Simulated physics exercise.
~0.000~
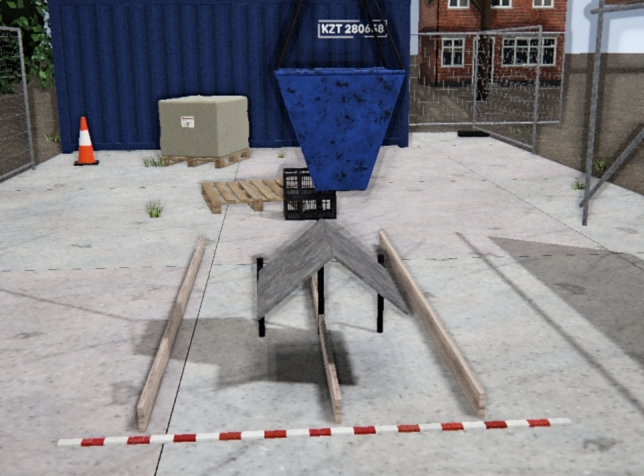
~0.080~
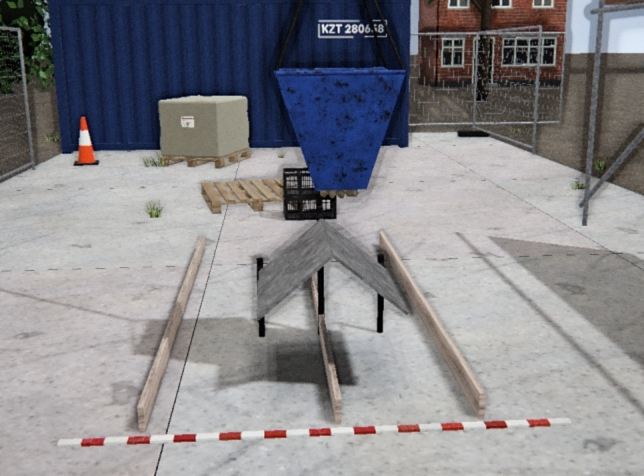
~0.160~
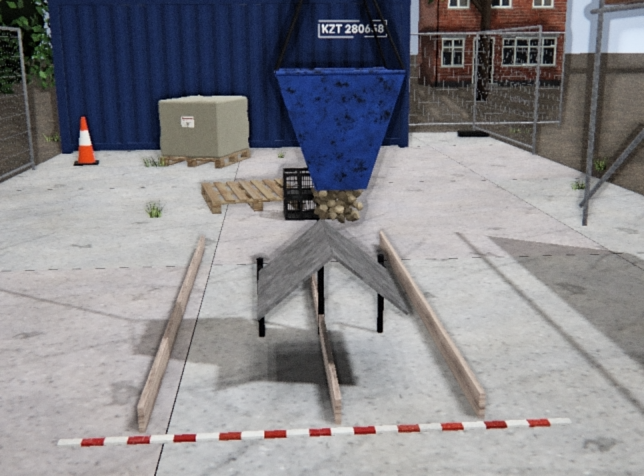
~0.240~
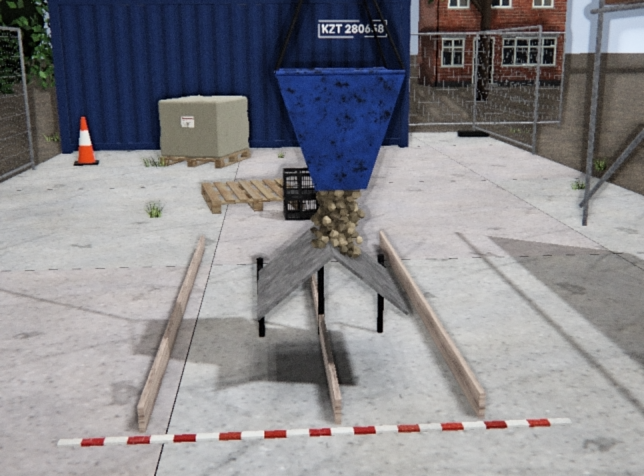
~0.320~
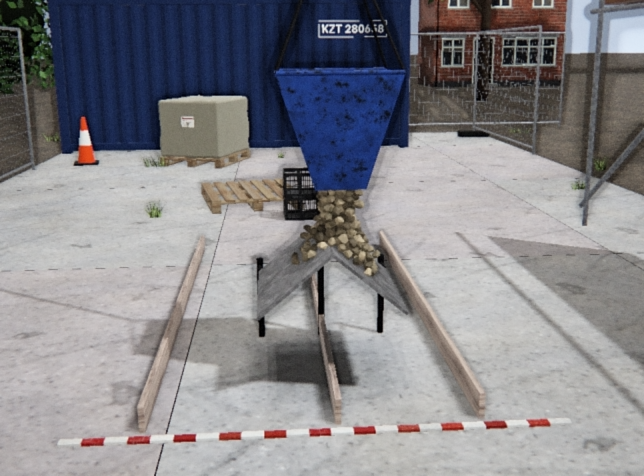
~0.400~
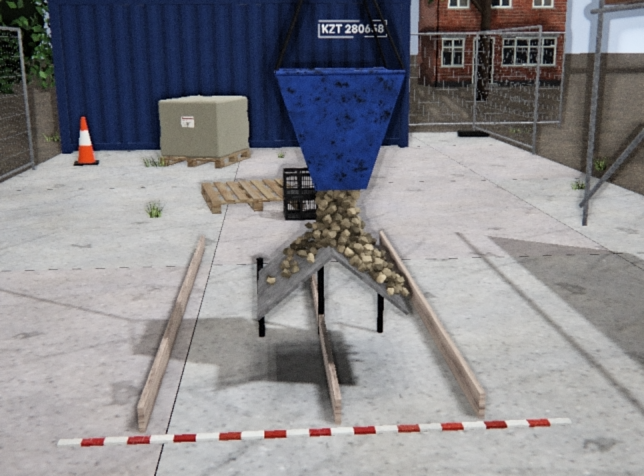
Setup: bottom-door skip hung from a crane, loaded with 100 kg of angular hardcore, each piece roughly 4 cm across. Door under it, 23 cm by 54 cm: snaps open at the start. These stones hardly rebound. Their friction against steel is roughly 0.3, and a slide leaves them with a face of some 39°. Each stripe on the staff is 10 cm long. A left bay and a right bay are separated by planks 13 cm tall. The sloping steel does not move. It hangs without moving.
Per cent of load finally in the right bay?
50 per cent.
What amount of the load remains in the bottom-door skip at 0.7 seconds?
It keeps hold of roughly 0 per cent.
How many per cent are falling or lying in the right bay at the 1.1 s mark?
Near 55 percent at that time.
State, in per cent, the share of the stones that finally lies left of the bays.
Roughly 0 per cent of it.
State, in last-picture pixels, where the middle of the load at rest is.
I'd point to somewhere near (432, 362).
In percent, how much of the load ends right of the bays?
I'd say close to 30 per cent of the load ends there.
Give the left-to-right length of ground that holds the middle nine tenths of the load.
Width: Near 180 cm.
After 0.7 s, 2 % in the bottom-door skip, 56 % on the steel, 7 % falling or lying in the left bay, 33 % falling or lying in the right bay, 3 % falling or lying right of the bays; the stones farthest right are at (479, 354).
After 1.1 s, 0 % in the bottom-door skip, 6 % on the steel, 20 % falling or lying in the left bay, 54 % falling or lying in the right bay, 20 % falling or lying right of the bays; the stones farthest right are at (547, 361).
After 1.7 s, 0 % in the bottom-door skip, 22 % falling or lying in the left bay, 50 % falling or lying in the right bay, 28 % falling or lying right of the bays; the stones farthest right are at (581, 355).
After 2.6 s, 0 % in the bottom-door skip, 22 % falling or lying in the left bay, 50 % falling or lying in the right bay, 28 % falling or lying right of the bays; the stones farthest right are at (583, 355).
After 4.5 s, 0 % in the bottom-door skip, 22 % in the left bay, 50 % in the right bay, 28 % right of the bays; the stones farthest right are at (583, 355).
